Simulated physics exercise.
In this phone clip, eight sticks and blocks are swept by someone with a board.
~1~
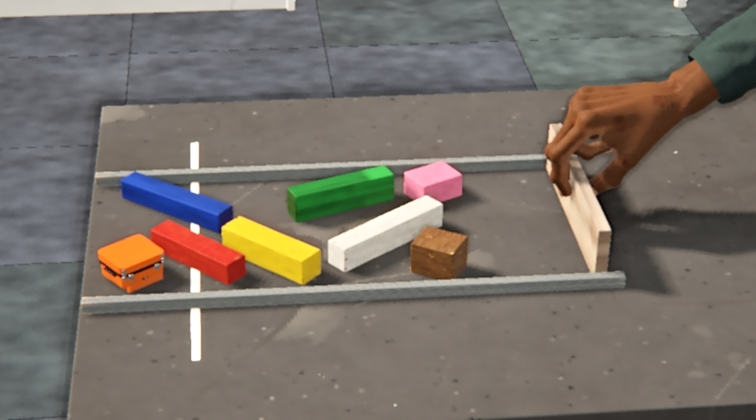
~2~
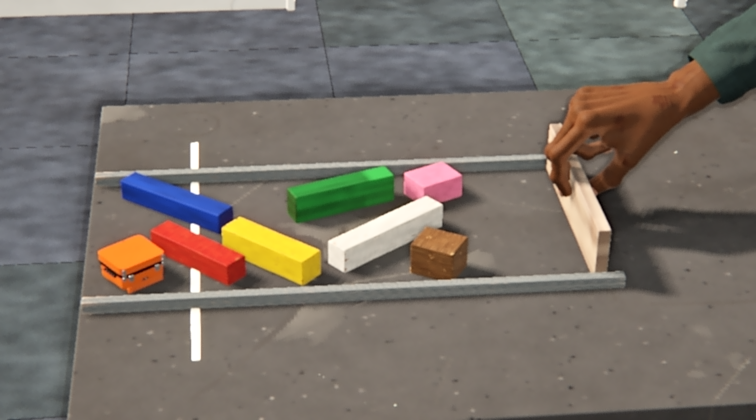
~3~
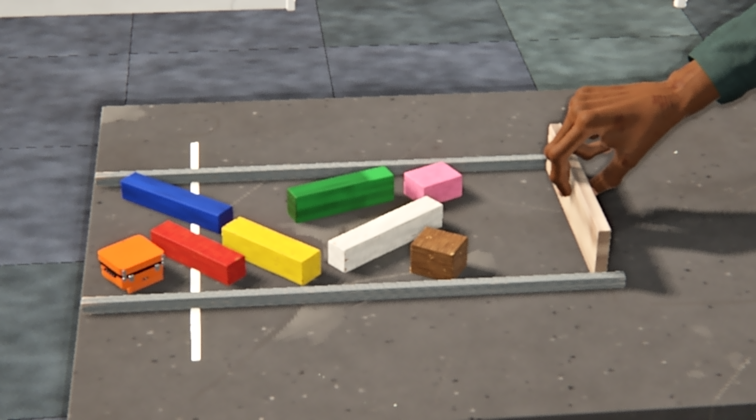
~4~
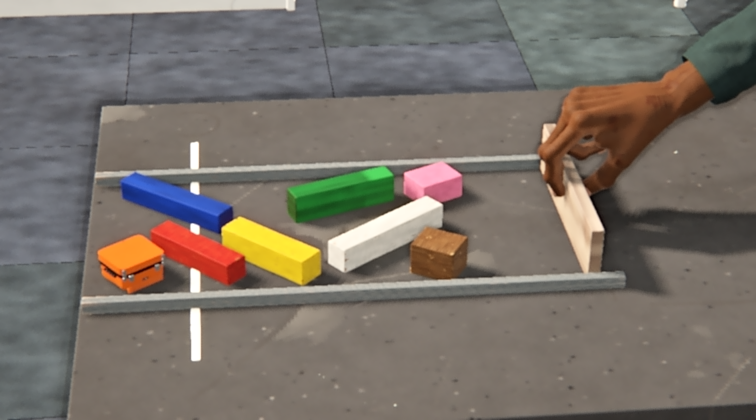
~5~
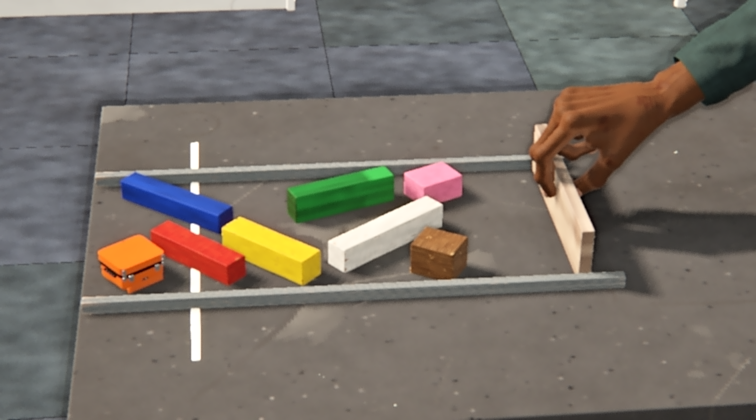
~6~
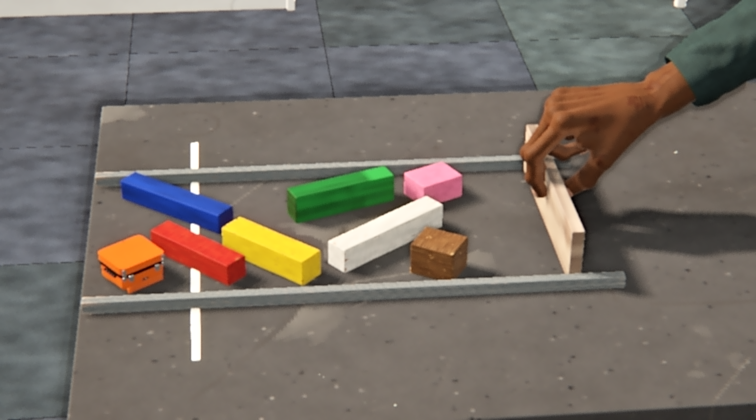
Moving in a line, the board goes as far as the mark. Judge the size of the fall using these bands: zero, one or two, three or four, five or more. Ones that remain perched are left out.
One or two come down.
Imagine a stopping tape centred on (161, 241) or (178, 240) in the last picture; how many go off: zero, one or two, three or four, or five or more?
Three or four; 1 or 2.
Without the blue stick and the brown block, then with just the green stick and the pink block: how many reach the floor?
The number is 0 for the first case and 1 for the second.
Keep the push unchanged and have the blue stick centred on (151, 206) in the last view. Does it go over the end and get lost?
That blue stick hangs in there.
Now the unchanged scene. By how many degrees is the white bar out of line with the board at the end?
Misalignment: Close to 20°.
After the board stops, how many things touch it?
My count gives 3.
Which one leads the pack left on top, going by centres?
Foremost: The blue stick.
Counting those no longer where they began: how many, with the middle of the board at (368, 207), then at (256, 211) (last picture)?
By the first moment it's 5, by the second it's 8.
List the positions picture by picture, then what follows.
Orange case (132, 264); blue stick (176, 202); red bar (198, 252); board (577, 197); tape (195, 239), in the first frame.
Blue stick (177, 203); white bar (387, 234), in the second frame.
Red bar (198, 252); pink block (433, 184), in the third frame.
Orange case (132, 265); board (571, 198), in the fourth frame.
Blue stick (177, 203); yellow bar (271, 250), in the fifth frame.
Orange case (132, 265); blue stick (177, 203); red bar (198, 252); board (552, 198); tape (195, 239), in the sixth frame.
Soon after, none off yet; orange case at rest near (132, 265); blue stick at rest near (177, 203); red bar at rest near (198, 252).
At rest, the number that fall off is one or two; fallen, red bar and orange case.
